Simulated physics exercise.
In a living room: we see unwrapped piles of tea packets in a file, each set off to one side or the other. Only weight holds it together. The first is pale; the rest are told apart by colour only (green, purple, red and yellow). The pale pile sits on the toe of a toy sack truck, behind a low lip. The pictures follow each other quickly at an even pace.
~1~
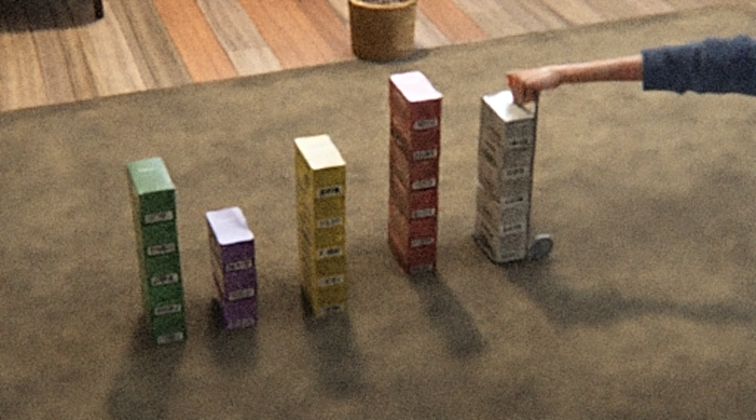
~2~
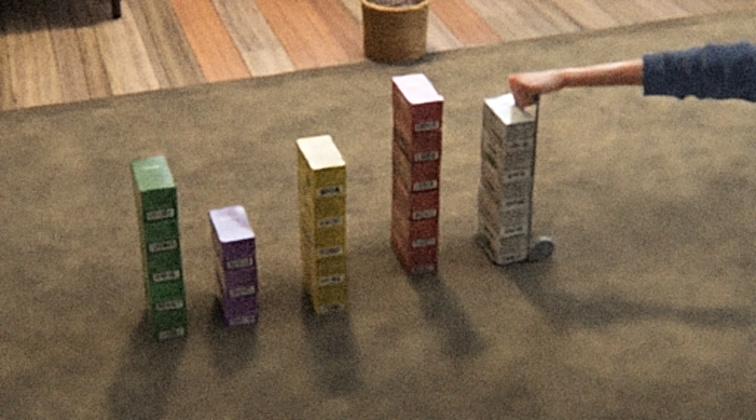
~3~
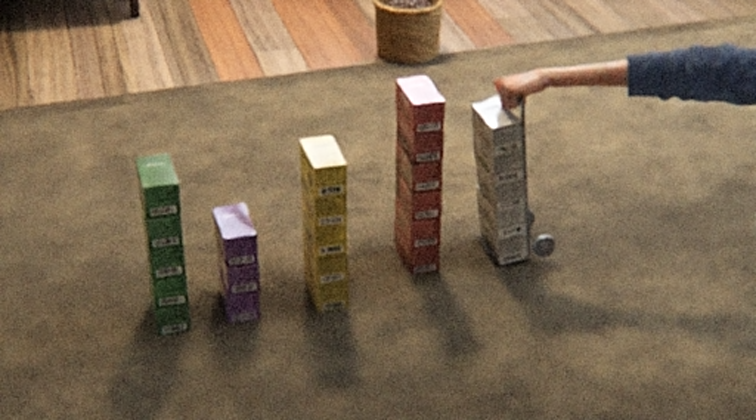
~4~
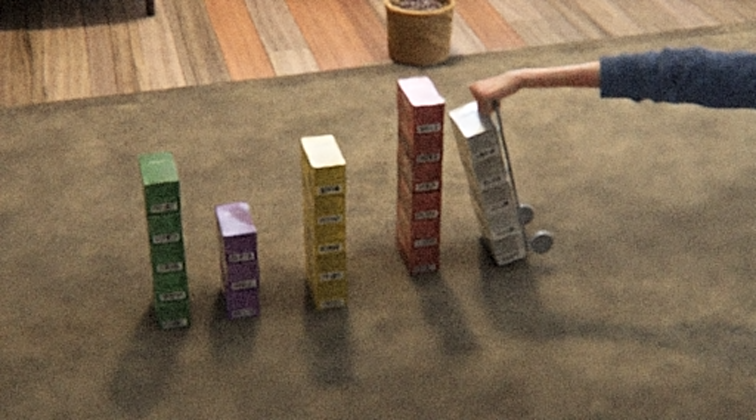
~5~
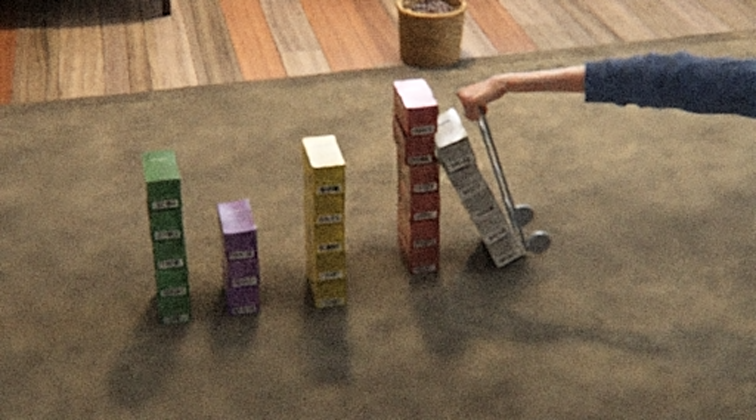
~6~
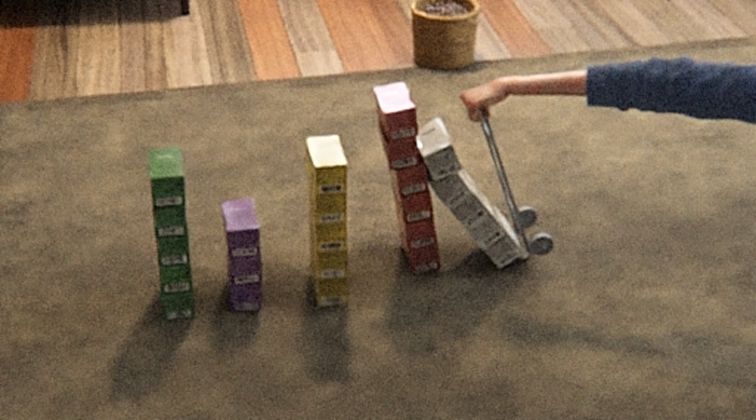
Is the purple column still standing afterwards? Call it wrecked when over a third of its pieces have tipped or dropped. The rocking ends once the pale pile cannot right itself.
The purple pile comes down.
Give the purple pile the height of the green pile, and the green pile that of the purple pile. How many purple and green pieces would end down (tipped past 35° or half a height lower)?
Down at the end: Purple 4, green 3.
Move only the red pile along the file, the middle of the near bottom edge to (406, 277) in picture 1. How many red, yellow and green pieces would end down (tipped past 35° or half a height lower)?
Red 6, yellow 5, green 5.
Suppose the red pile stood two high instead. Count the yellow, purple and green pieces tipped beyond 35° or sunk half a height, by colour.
The counts are yellow 0, purple 0, green 0.
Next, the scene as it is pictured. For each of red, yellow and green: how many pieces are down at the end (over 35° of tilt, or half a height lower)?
Pile by pile, red 6, yellow 5, green 5.
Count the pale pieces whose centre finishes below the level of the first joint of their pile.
3 pale pieces.
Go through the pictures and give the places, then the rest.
In the first frame (each place is the centre of the face we see best; the camera moves round a little), truck frame (535, 129) level; top purple packet (230, 225); top red packet (426, 114); the others all in place.
Truck frame (536, 132) level; top purple packet (232, 223), in the second frame.
Truck frame (524, 133) rocked a little, top of the pale pile leaning a little; top purple packet (234, 220); the others all in place, in the third frame.
Truck frame (503, 136) rocked a little, top of the pale pile leaning clearly; top purple packet (235, 218); the others all in place, in the fourth frame.
Truck frame (492, 141) rocked clearly, top of the pale pile leaning clearly; top purple packet (237, 216); top red packet (423, 121) moved a little; 3 have shifted, in the fifth frame.
Truck frame (494, 143) rocked clearly, top of the pale pile leaning clearly; top purple packet (240, 214); top red packet (402, 125) tilted a little; steepest lean, the packet at (413, 181); 6 have shifted, in the sixth frame.
Just after the last frame, 5 of the pale pile down; none of the 3 purple packets down (0 of 19 in all colours); top purple packet unmoved; top red packet tilted clearly, half its height lower.
A moment on, 5 of the pale pile down; none of the 3 purple packets down (6 of 19 in all colours); top purple packet unmoved; top red packet tilted well over, about its own height lower.
Further on, 5 of the pale pile down; none of the 3 purple packets down (11 of 19 in all colours); top purple packet tilted clearly; top red packet on its side.
Then, 5 of the pale pile down; 3 of the 3 purple packets down (19 of 19 in all colours); top purple packet tilted steeply, about its own height lower; top yellow packet on its side.
When it is over, 5 of the pale pile down; 3 of the 3 purple packets down (19 of 19 in all colours); top purple packet on its side; top green packet on its side. In pixels of the last frame, middles, top purple packet near (134, 266).
